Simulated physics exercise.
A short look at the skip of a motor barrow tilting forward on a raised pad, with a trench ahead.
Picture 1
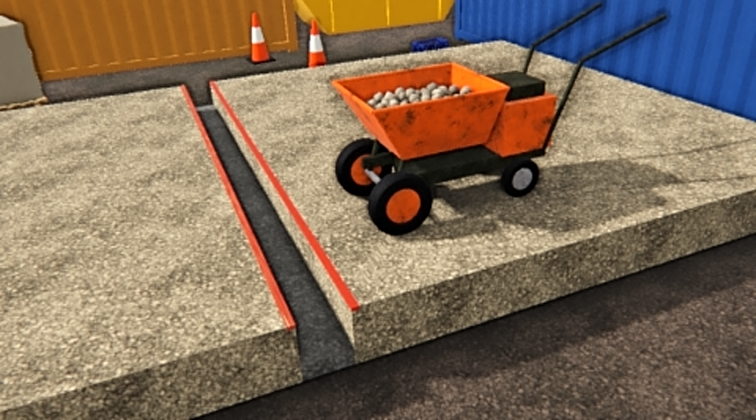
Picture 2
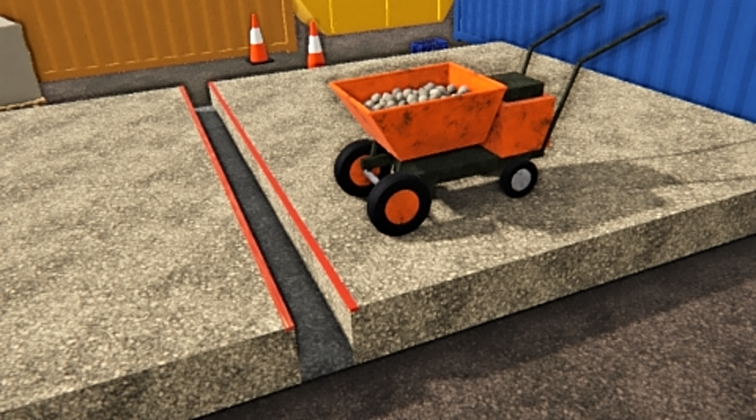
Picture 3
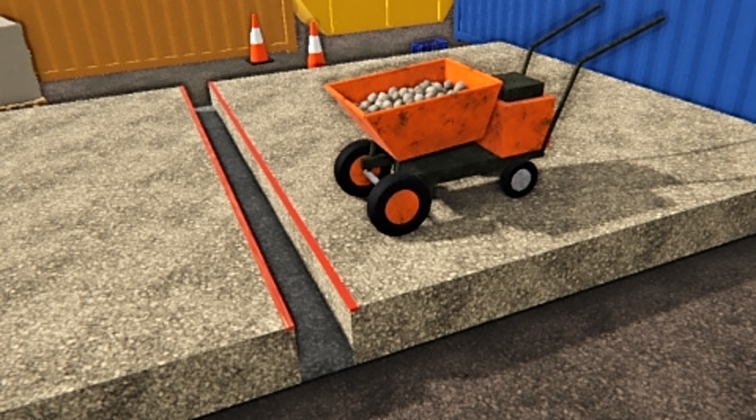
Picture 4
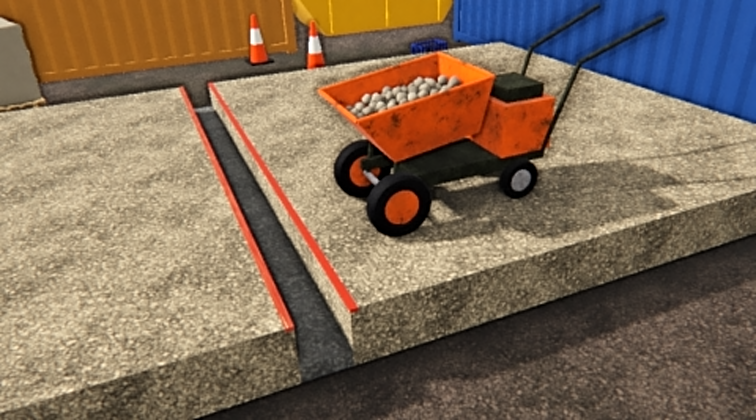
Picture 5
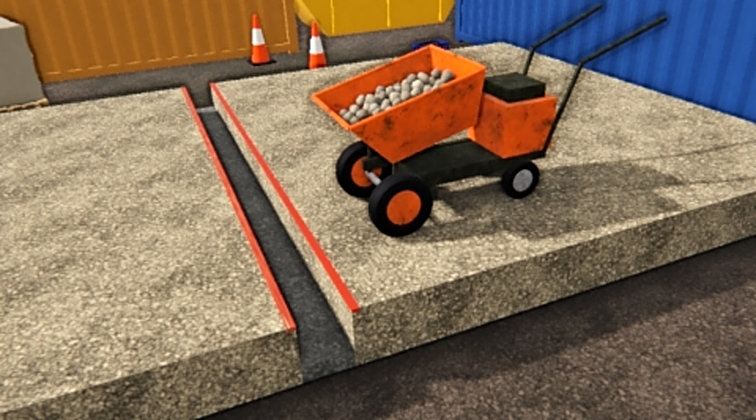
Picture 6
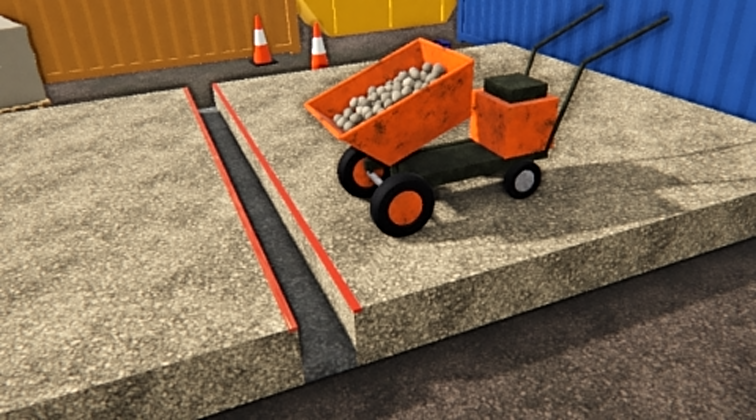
At the start, an orange motor barrow stands still on a raised gravelly pad, its level skip loaded with pale pebbles, facing a narrow red-edged trench to the left. The skip then tilts forward, barely at first and then clearly, its lip lowering toward the left while the pebbles stay inside.
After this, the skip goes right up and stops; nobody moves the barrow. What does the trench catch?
It catches over half.
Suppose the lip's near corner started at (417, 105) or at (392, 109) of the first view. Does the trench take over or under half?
One: Above a half. Two: The larger part.
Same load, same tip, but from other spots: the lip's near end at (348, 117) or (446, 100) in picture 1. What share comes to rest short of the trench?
Near 0 % and 40 %.
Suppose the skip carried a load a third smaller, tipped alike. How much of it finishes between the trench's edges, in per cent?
About 80 per cent.
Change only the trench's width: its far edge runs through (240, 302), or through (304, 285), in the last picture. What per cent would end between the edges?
In turn 100 and 10 in a hundred.
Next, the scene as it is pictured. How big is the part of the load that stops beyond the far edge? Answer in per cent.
Roughly 25 in a hundred.
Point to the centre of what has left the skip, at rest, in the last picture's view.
At about (277, 260).
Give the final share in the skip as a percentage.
Close to 0 per cent.
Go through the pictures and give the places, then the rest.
The first picture shows lip of the skip at (374, 112), level; top of the load at (418, 101), river pebbles; first edge of the trench at (335, 274); far edge at (275, 290), the trench over half as wide as the skip, and about as deep as wide.
The second picture shows lip of the skip at (371, 114), tipped barely; top of the load at (416, 102).
The third picture shows lip of the skip at (366, 117), tipped barely; top of the load at (430, 100).
The fourth picture shows lip of the skip at (358, 122), tipped a little; top of the load at (425, 89).
The fifth picture shows lip of the skip at (350, 129), tipped a little; top of the load at (427, 90).
The sixth picture shows lip of the skip at (341, 138), tipped clearly; top of the load at (419, 86); first edge of the trench at (337, 276); far edge at (277, 292).
Soon after the last picture, skip tipped steeply; all in the skip.
A little later, skip tipped right over; most in the skip; about a quarter in or heaped over the trench; a small part beyond it; a stray few falling.
Later still, skip tipped right over; a small part in the skip; about two thirds in or heaped over the trench; about a quarter beyond it.
By the end, skip tipped right over; most in or heaped over the trench; about a quarter beyond it.
